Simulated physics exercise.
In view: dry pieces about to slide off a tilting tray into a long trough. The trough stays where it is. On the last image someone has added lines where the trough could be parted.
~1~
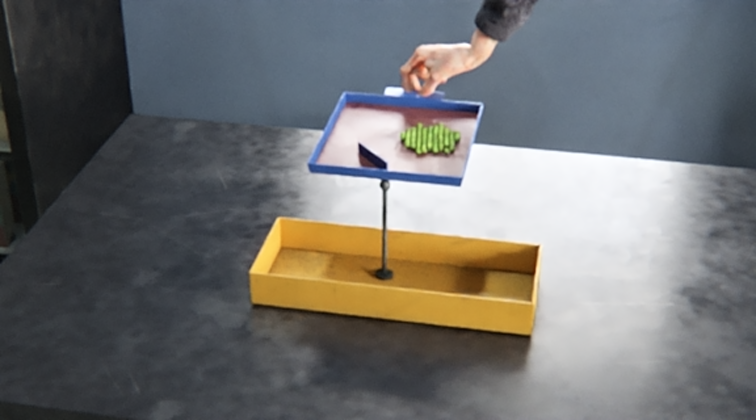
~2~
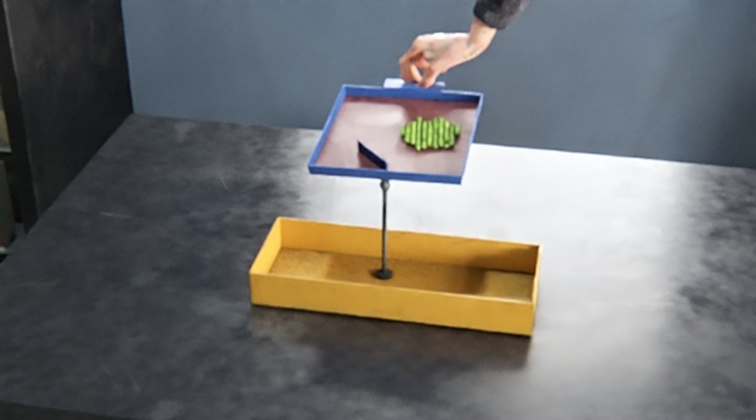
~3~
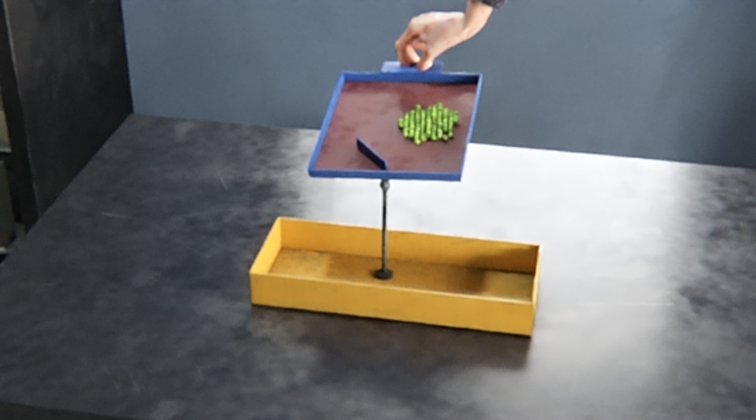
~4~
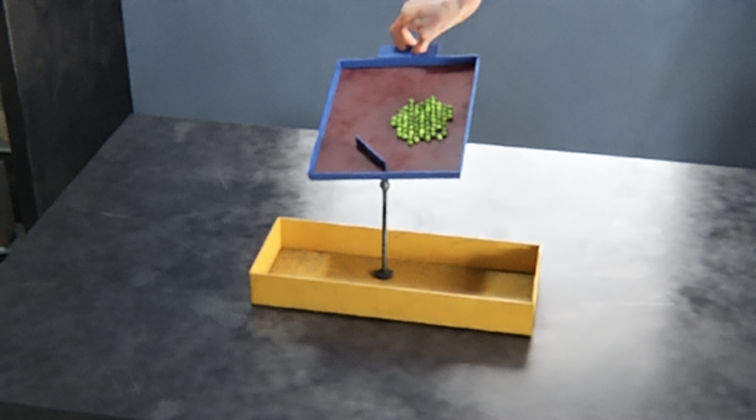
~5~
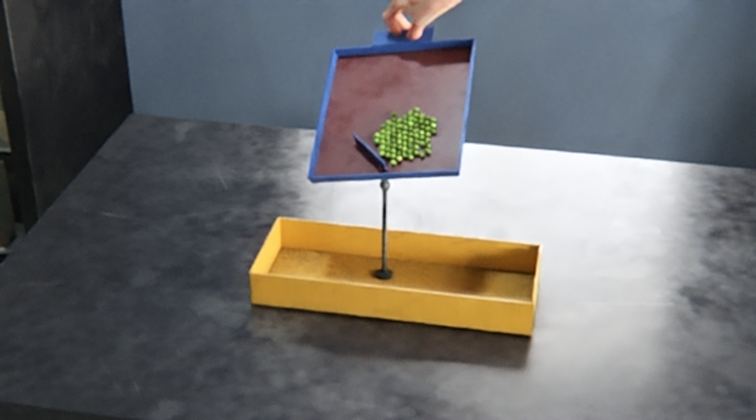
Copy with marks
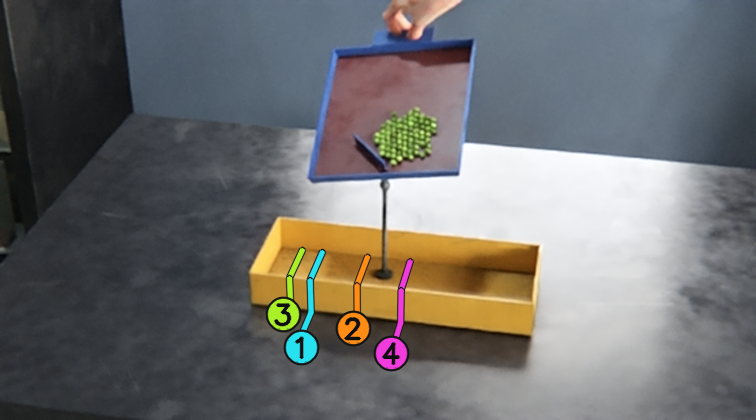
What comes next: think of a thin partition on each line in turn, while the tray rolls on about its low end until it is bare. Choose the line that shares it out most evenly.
The answer is line 2.
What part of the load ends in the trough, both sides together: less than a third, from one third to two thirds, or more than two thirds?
It is more than two thirds.
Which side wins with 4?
More lands on the left.
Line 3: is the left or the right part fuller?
More lands on the right.
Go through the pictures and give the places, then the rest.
In the first frame, corners of the pouring end near (310, 163) and (461, 177), level; middle of the load near (430, 137), dried peas.
In the second frame, corners of the pouring end near (309, 165) and (461, 175), barely tipped; fin from (358, 140) to (387, 162).
In the third frame, corners of the pouring end near (309, 169) and (460, 173), a little tipped; front corners of the trough near (250, 272) and (533, 303).
In the fourth frame, corners of the pouring end near (309, 173) and (459, 171), clearly tipped; far corners near (339, 61) and (477, 56).
In the fifth frame, corners of the pouring end near (309, 176) and (457, 169), clearly tipped; the left corner sinks clearly lower.
On the marked copy, line 1 crosses the front rim at (310, 279); line 2 crosses the front rim at (357, 284); line 3 crosses the front rim at (289, 277); line 4 crosses the front rim at (401, 289).
With 1, of what is caught, a small share on the left of the divider, all but a few on the right.
With 2, of what is caught, close to a third on the left of the divider, close to two thirds on the right.
With 3, of what is caught, none at all on the left of the divider, the whole lot on the right.
With 4, of what is caught, the whole lot on the left of the divider, none at all on the right.
